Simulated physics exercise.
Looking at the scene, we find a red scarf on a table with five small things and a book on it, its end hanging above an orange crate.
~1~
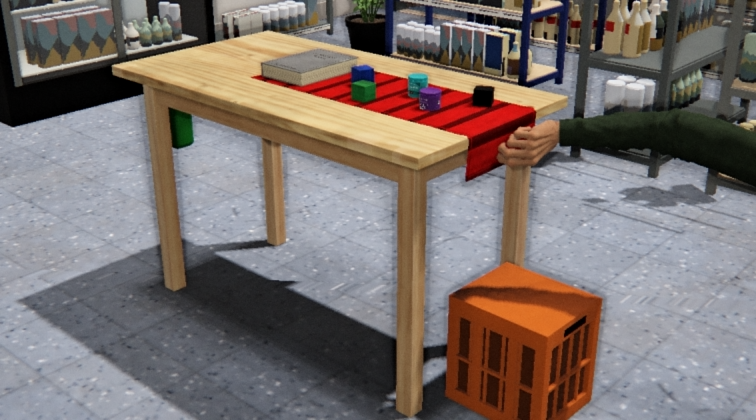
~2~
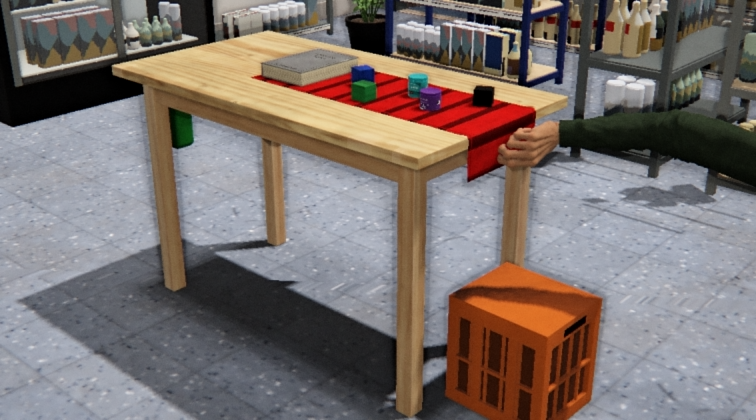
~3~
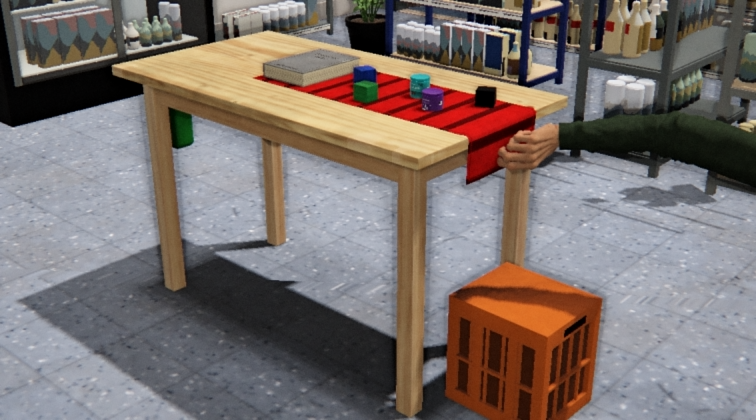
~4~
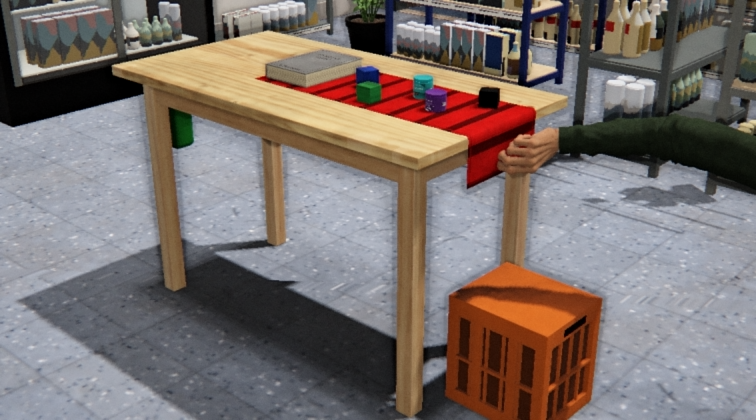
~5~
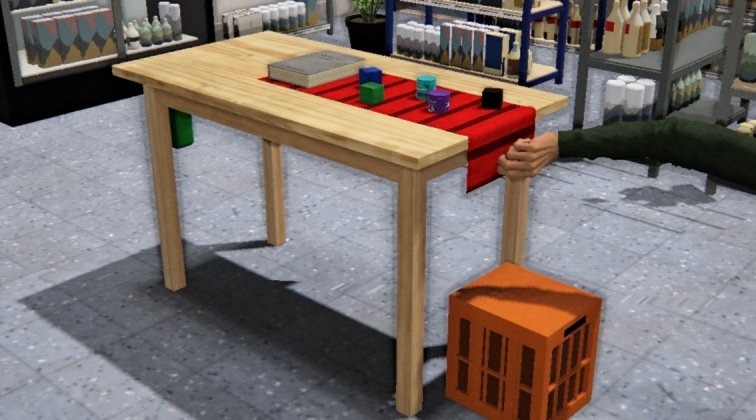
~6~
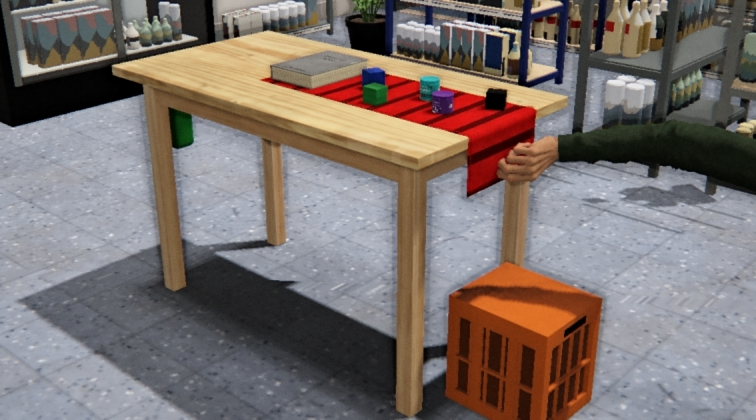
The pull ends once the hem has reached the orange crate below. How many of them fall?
The total lost is three.
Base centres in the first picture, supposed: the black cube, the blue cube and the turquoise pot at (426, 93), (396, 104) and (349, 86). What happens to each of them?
I'd say the black cube takes a fall, the blue cube takes a fall, and the turquoise pot hangs on.
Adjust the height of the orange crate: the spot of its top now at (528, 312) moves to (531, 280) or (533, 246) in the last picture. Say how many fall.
In that case 2 and 1.
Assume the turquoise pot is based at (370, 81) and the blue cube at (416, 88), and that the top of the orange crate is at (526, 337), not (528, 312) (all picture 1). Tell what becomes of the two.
Result: Turquoise pot still there, blue cube gone.
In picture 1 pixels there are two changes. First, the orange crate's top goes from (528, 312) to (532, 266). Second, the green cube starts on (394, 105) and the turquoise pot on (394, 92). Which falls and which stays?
In the end the green cube is still on top and the turquoise pot is still on top.
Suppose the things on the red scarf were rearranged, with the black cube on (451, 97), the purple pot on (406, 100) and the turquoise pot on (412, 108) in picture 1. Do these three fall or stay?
Looking at each one, the black cube drops away, the purple pot drops away and the turquoise pot drops away.
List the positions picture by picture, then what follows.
In the first frame, hem (466, 181); black cube (484, 88); purple pot (430, 90); turquoise pot (418, 76); green cube (364, 83); blue cube (363, 67); top of the crate (528, 312).
In the second frame, hem (467, 182); black cube (484, 88).
In the third frame, hem (466, 185); purple pot (433, 91).
In the fourth frame, hem (467, 189); turquoise pot (424, 77); top of the crate (528, 312).
In the fifth frame, hem (467, 193); green cube (372, 85).
In the sixth frame, hem (467, 197); black cube (497, 91); purple pot (443, 93); turquoise pot (430, 78); green cube (375, 86); blue cube (373, 70).
Early on, hem near (500, 223); black cube gone.
Midway, hem near (499, 271); black cube and purple pot gone.
Finally, hem on the crate; black cube, purple pot and turquoise pot gone. The answer is three.
